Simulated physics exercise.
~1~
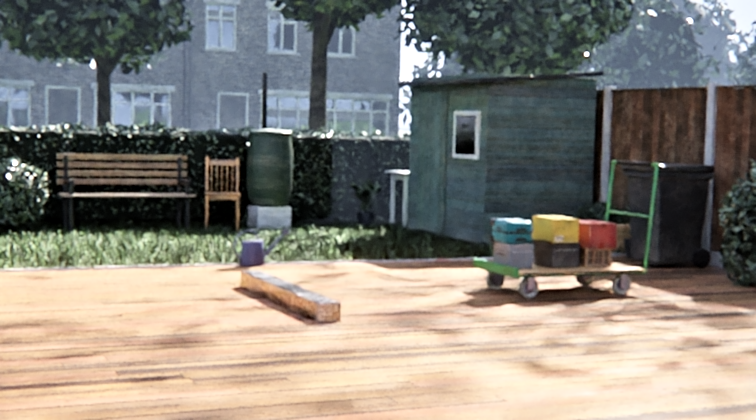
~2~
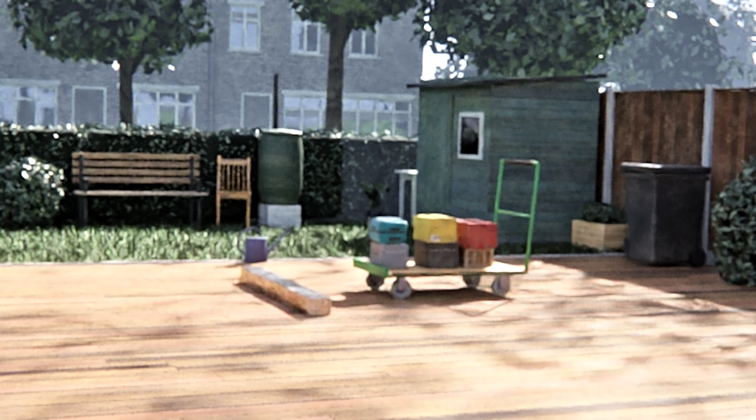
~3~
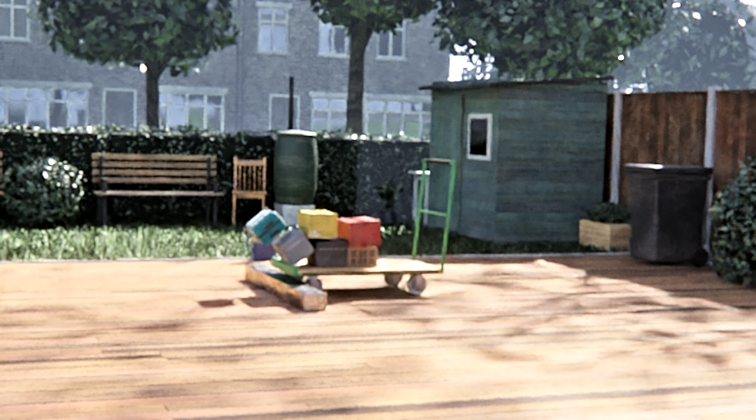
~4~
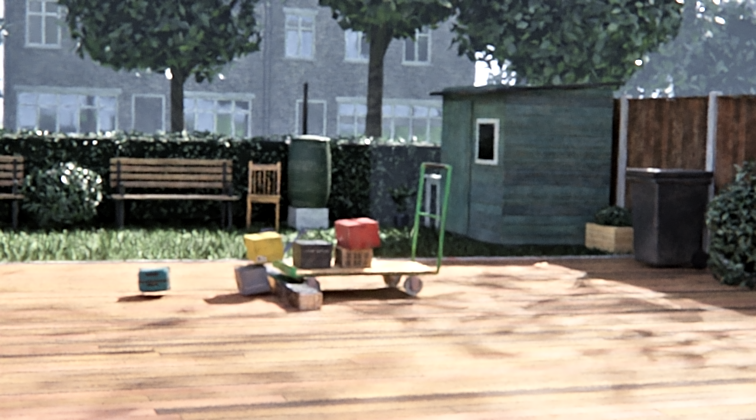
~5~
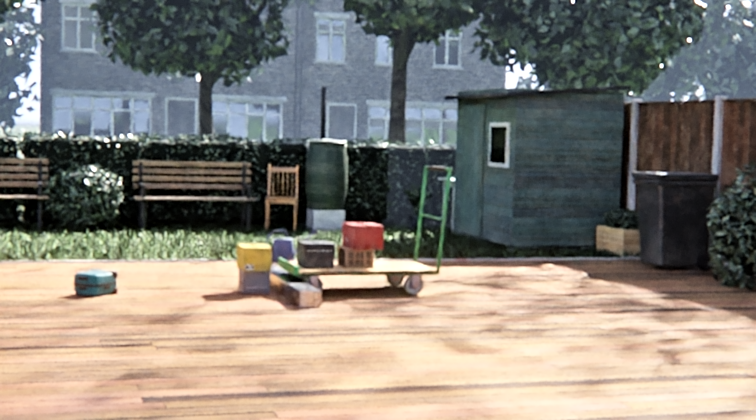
A green-handled trolley loaded with coloured boxes rolls left across a wooden deck and stops against a low sill. The teal, grey and yellow pieces tumble over its front, the teal one landing farthest left, while the red, black and brown ones stay aboard.
